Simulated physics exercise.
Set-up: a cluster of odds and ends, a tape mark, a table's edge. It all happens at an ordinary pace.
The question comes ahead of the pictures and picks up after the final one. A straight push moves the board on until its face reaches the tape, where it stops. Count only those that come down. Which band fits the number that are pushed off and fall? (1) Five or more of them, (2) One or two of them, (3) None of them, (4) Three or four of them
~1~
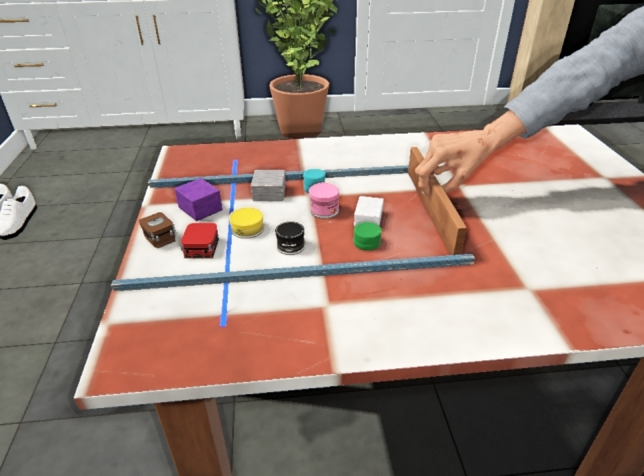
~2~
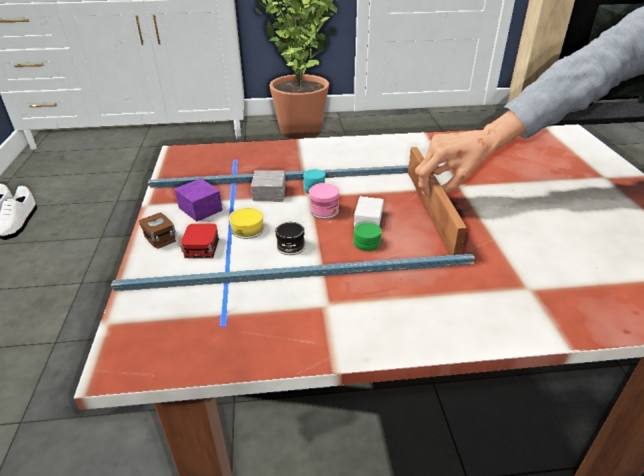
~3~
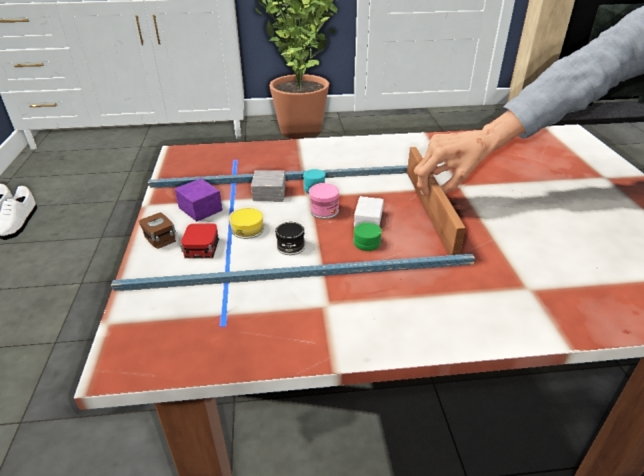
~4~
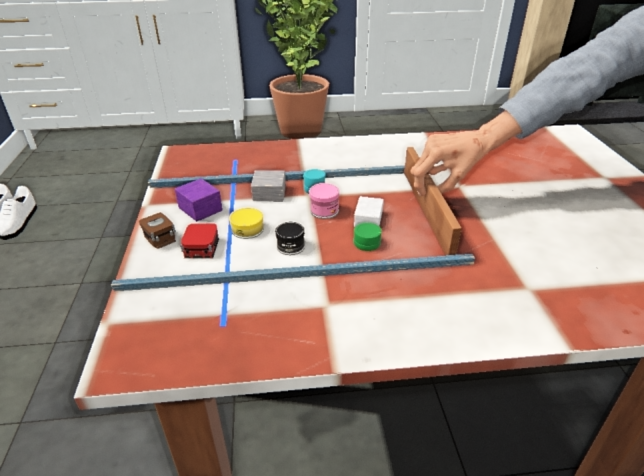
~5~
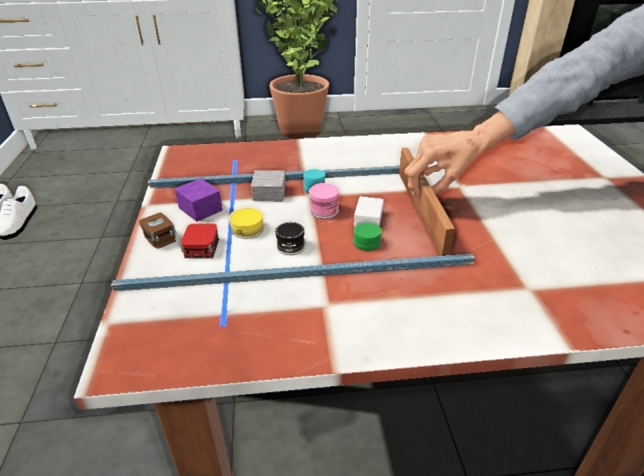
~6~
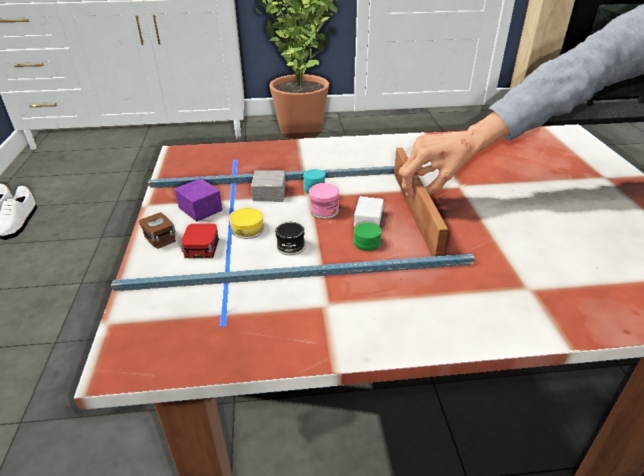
Option 3: None of them.
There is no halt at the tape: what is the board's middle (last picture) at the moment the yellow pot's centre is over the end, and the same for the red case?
Yellow pot: (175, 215); red case: (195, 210).
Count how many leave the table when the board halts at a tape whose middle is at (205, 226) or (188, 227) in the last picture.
Tallies: 0, 2.
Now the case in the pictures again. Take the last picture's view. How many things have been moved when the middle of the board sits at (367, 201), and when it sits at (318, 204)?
The first number is 2, the next one 5.
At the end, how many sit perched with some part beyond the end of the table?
I get 0.
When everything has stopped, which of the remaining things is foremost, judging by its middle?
I reckon it's the brown case.
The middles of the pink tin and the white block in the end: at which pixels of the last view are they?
Roughly at (216, 204) and at (217, 226), in that order.
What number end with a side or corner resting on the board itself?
Count: 4.
Early on, none off yet; brown case at rest near (158, 231); purple block at rest near (199, 200); red case at rest near (201, 241).
Finally, the number that fall off is zero.
